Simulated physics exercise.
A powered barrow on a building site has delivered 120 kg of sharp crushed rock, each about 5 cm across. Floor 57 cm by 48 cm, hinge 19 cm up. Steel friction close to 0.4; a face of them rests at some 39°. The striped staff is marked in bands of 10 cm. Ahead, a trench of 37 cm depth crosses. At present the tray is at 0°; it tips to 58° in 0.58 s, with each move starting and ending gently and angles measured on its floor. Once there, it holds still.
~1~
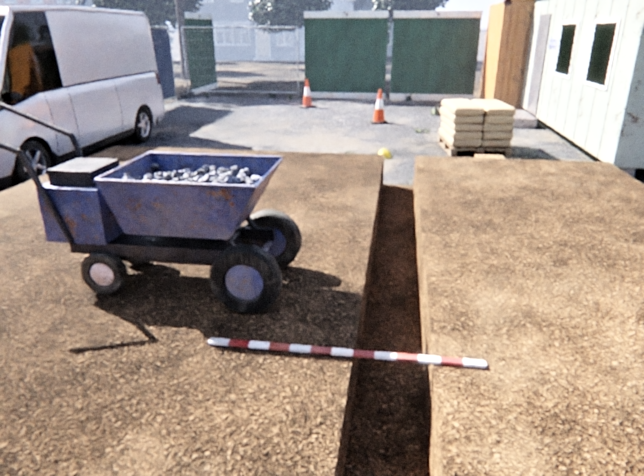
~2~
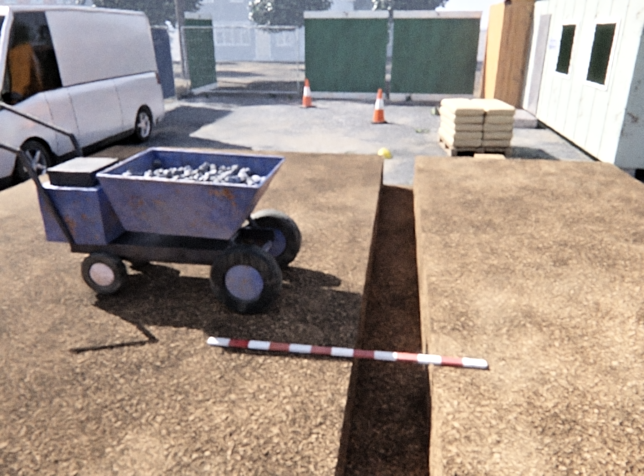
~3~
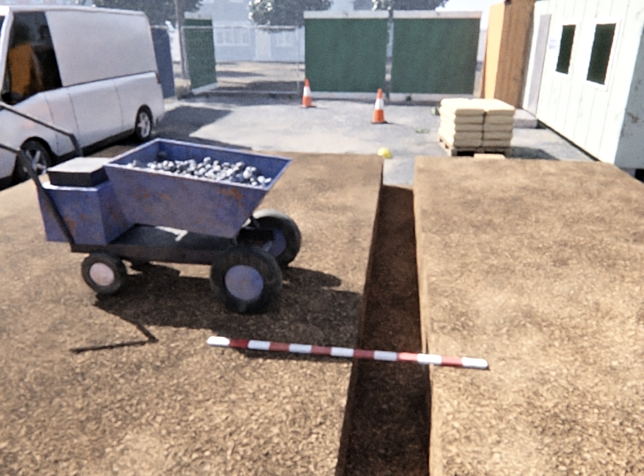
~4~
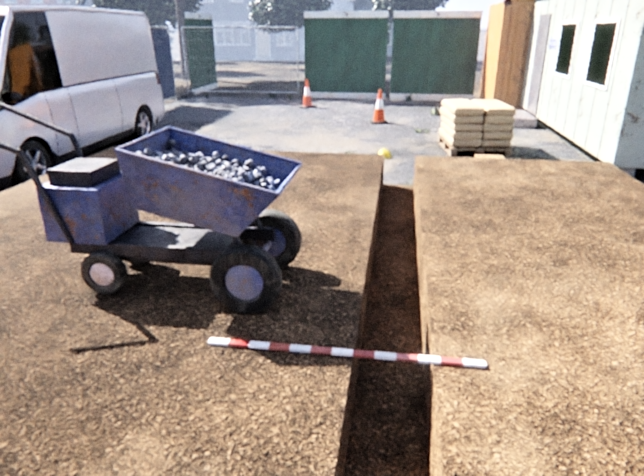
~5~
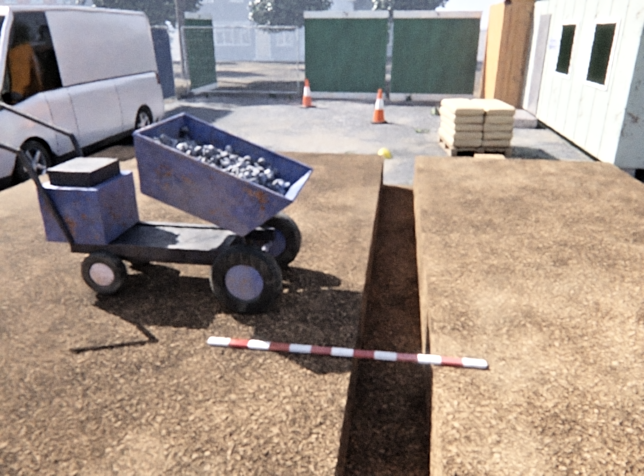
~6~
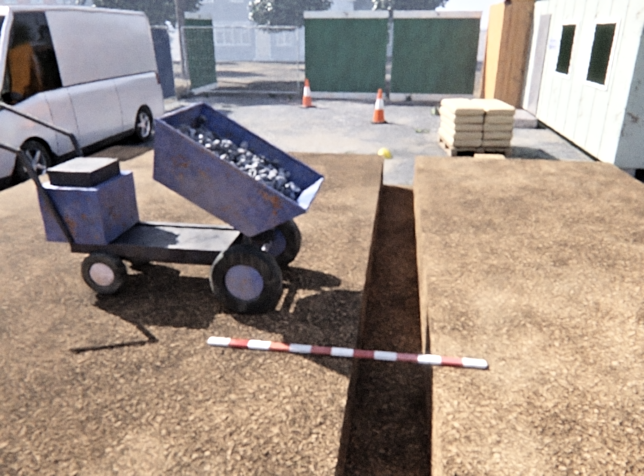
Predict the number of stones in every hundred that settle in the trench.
Close to 35 in a hundred.
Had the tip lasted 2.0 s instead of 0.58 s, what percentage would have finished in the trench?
With that timing, about 5 per cent.
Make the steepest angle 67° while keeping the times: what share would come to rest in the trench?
I'd guess some 60 in a hundred.
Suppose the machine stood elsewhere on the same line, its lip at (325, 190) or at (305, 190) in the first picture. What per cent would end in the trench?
From the first spot near 5, from the second near 15 per cent.
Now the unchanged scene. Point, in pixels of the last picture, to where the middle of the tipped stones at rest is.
I'd point to around (403, 347).
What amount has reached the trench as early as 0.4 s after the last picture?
5 per cent or so by then.
Then, 0.1 s after the last picture the floor is at 48°, 100 % in the tray; the foremost stones are at (311, 207).
Then, 0.4 s after the last picture the floor is at 58°, 95 % in the tray, 2 % short of the trench, 3 % in the trench; the foremost stones are at (378, 273).
Then, 0.7 s after the last picture the floor is at 58°, 64 % in the tray, 3 % short of the trench, 28 % in the trench, 4 % past the trench; the foremost stones are at (486, 303).
Then, 2.7 s after the last picture the floor is at 58°, 58 % in the tray, 2 % short of the trench, 35 % in the trench, 5 % past the trench; the foremost stones are at (558, 295).
